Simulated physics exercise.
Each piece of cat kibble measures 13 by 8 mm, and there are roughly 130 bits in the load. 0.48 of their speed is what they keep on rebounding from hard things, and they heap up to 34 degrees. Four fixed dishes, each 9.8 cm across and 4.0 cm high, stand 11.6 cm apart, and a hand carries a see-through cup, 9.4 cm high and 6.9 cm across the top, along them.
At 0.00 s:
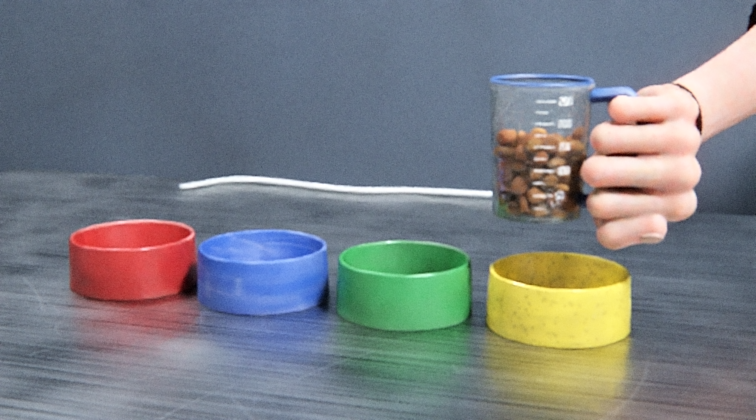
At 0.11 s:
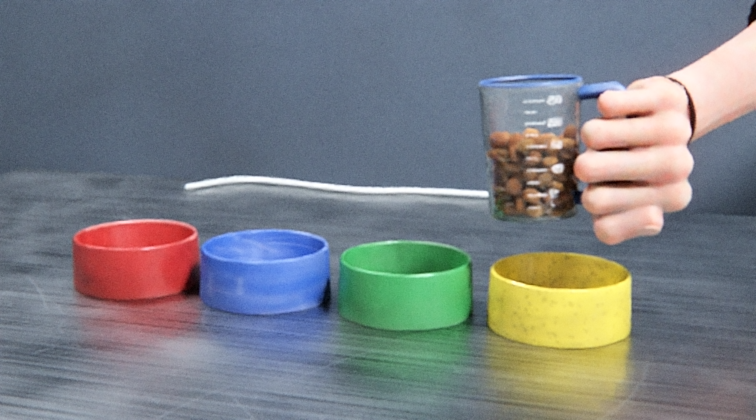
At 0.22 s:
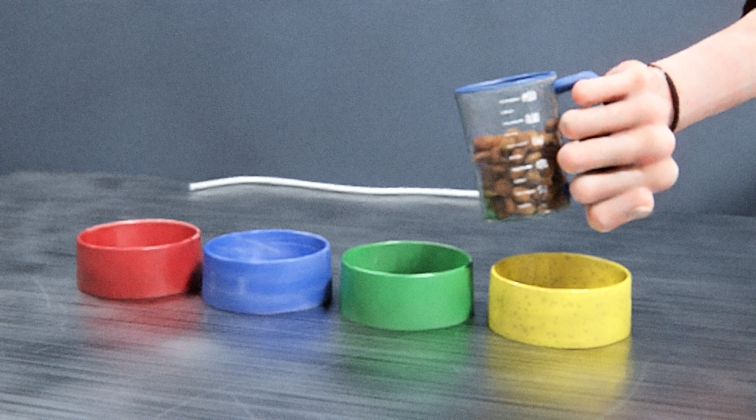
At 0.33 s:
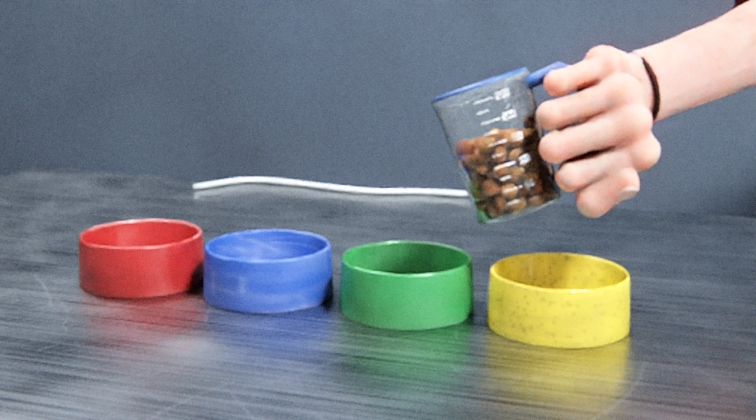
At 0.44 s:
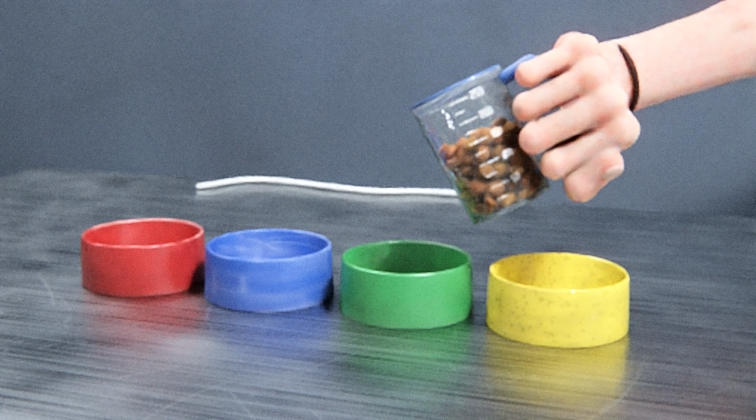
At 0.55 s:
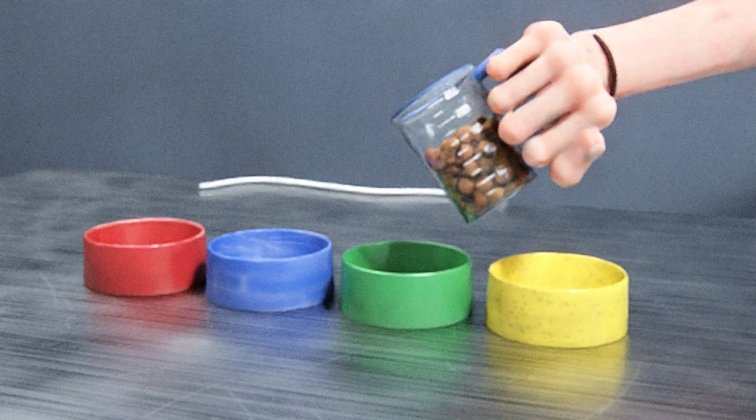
On a dark, streaked tabletop, red, blue, green and yellow dishes sit in a row, and a hand holds a clear cup of brown kibble upright above the yellow one. The hand moves the cup left while steadily tilting it leftward, until it leans above the space between the yellow and green dishes.
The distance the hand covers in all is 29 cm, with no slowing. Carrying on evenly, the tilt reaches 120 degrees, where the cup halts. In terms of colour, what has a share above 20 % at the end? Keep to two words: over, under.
Red dish: Under, blue dish: Over, green dish: Under, yellow dish: Under, counter: Over.
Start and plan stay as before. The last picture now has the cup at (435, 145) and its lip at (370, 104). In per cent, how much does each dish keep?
Red 100; blue 0; green 0; yellow 0.
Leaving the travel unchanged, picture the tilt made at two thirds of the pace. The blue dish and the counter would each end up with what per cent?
In that case the blue dish gets 0 and the counter gets 0.
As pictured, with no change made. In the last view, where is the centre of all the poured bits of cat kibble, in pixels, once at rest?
Estimated resting centre: Around (238, 275).
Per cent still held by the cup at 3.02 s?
Roughly 0 in a hundred.
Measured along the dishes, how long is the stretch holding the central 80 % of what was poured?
It spans about 8 centimetres along the dishes.
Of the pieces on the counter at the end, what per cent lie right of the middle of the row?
About 0 %.
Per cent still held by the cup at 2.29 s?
Somewhere near 0 per cent of the load.
After 1.60 s, tilt 113 degrees; cup holds 85 %, blue 15 %.
Then, at 2.29 s, tilt 120 degrees; cup holds 0 %, red 5 %, blue 65 %.
After 3.02 s, tilt 120 degrees; cup holds 0 %, red 5 %, blue 65 %.
At rest (3.3 s), red 5 %, blue 65 %, green 0 %, yellow 0 %, counter 30 %.
